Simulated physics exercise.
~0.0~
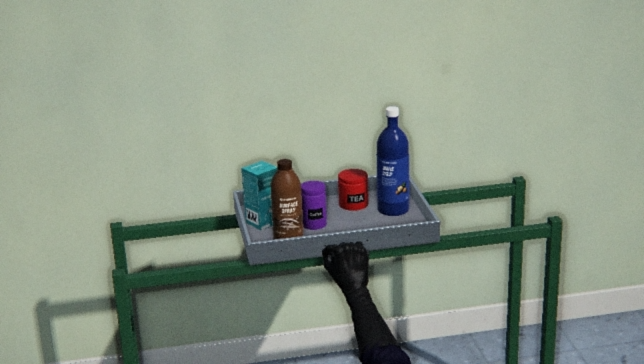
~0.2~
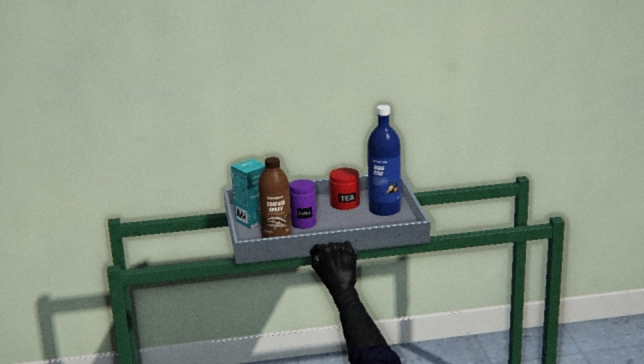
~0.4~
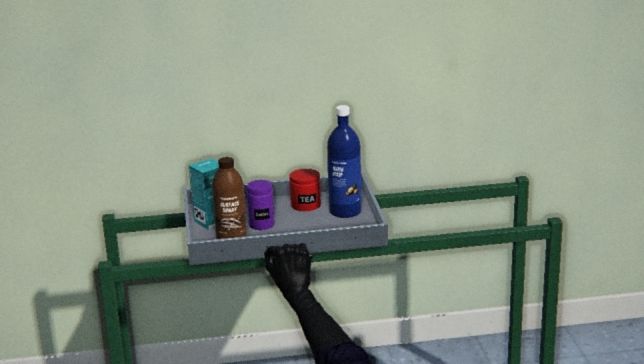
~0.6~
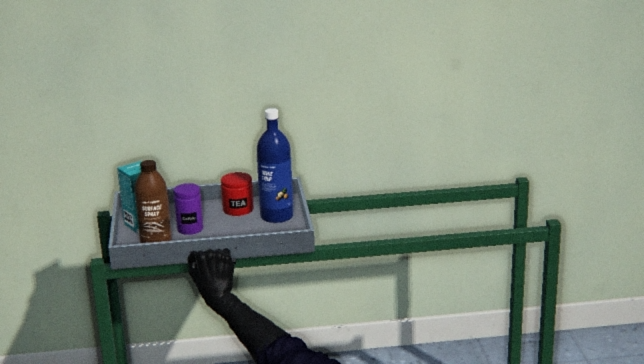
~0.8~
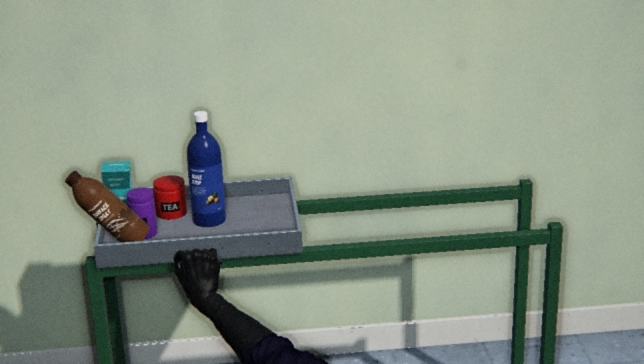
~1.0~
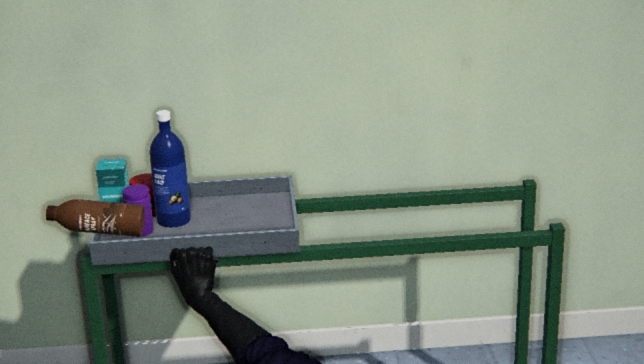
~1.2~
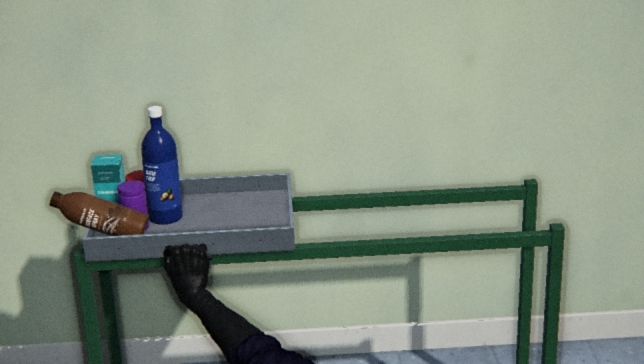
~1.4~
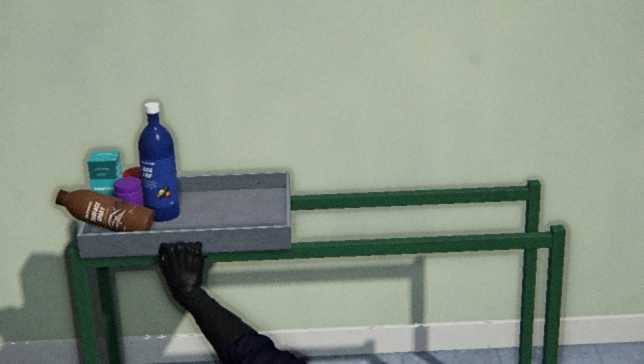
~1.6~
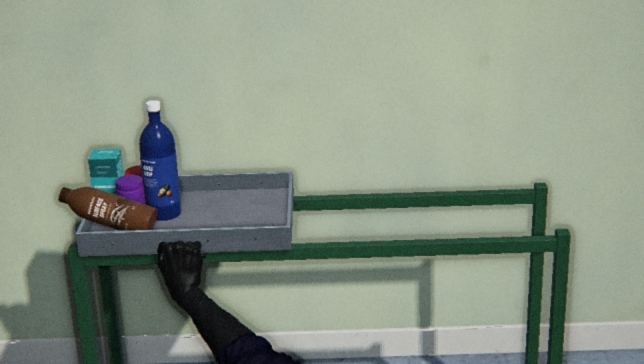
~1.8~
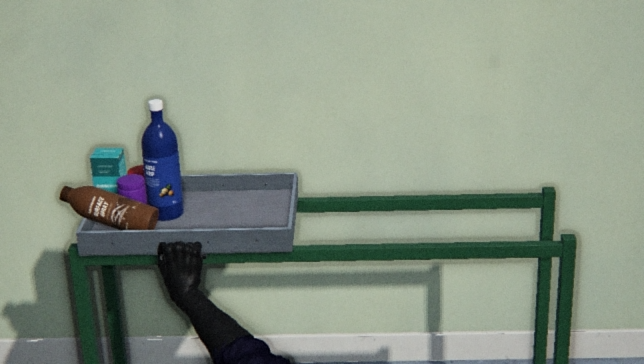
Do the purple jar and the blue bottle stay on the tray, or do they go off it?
Both stay on the tray. The purple jar and the blue bottle slide toward its left end but are still standing there at the close.
Gloved hand pushing a loaded gray tray left along green rails, brown bottle toppling onto its side as the tray stops.
